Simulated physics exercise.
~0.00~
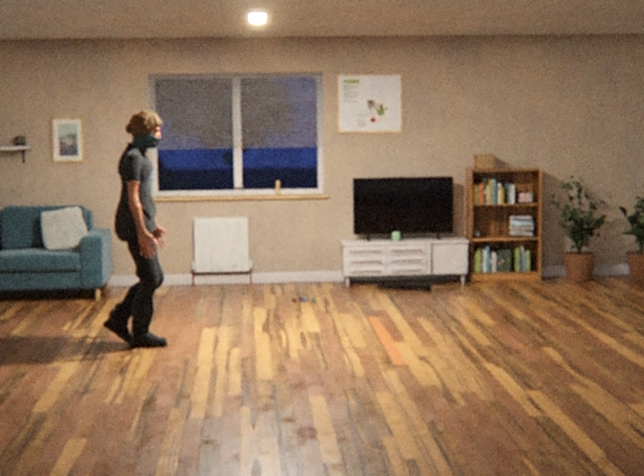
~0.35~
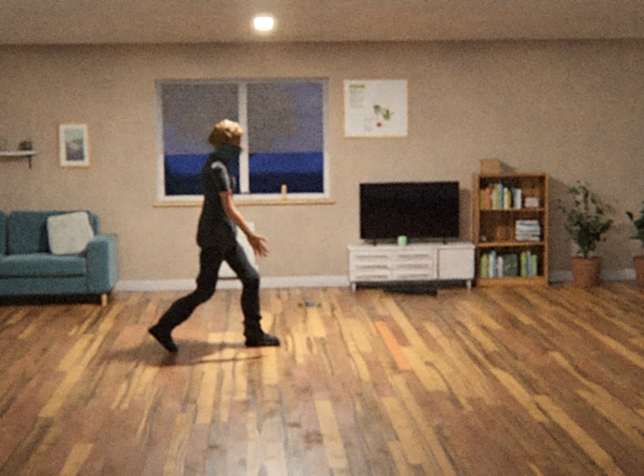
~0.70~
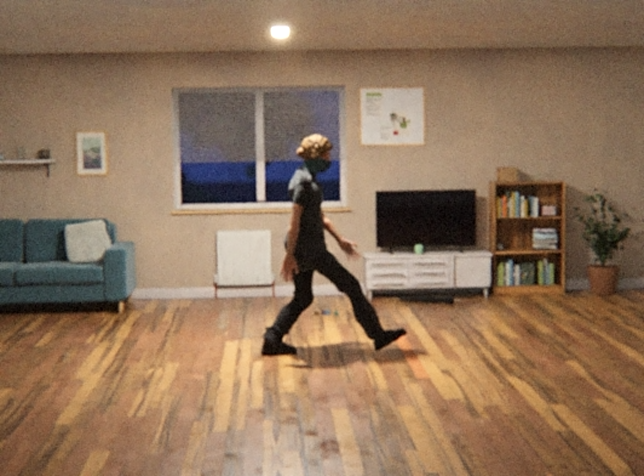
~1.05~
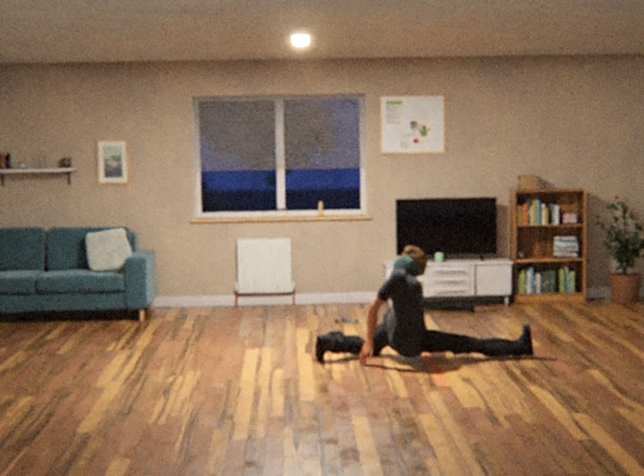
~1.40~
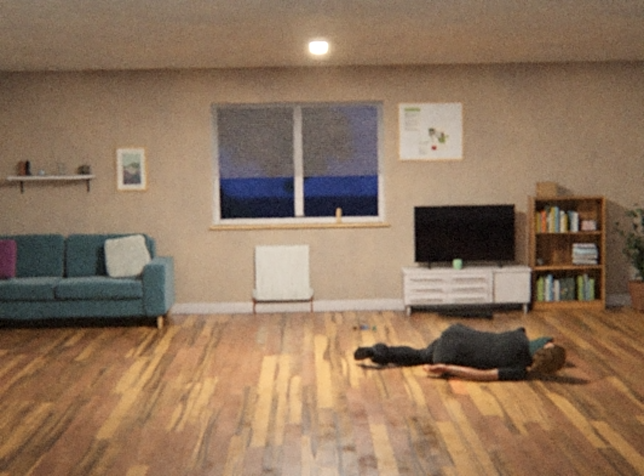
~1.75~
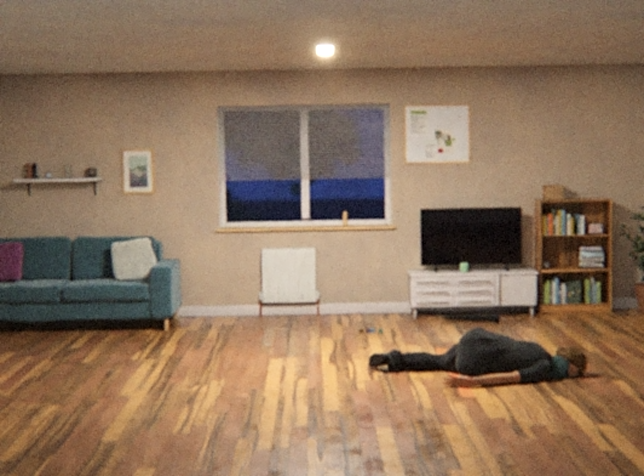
In this clip, a person in dark clothes walks steadily right across a wooden floor towards an orange tape mark while the camera pans slightly left, then abruptly collapses, folding to the floor, and ends lying still with hips, chest and head past the tape.
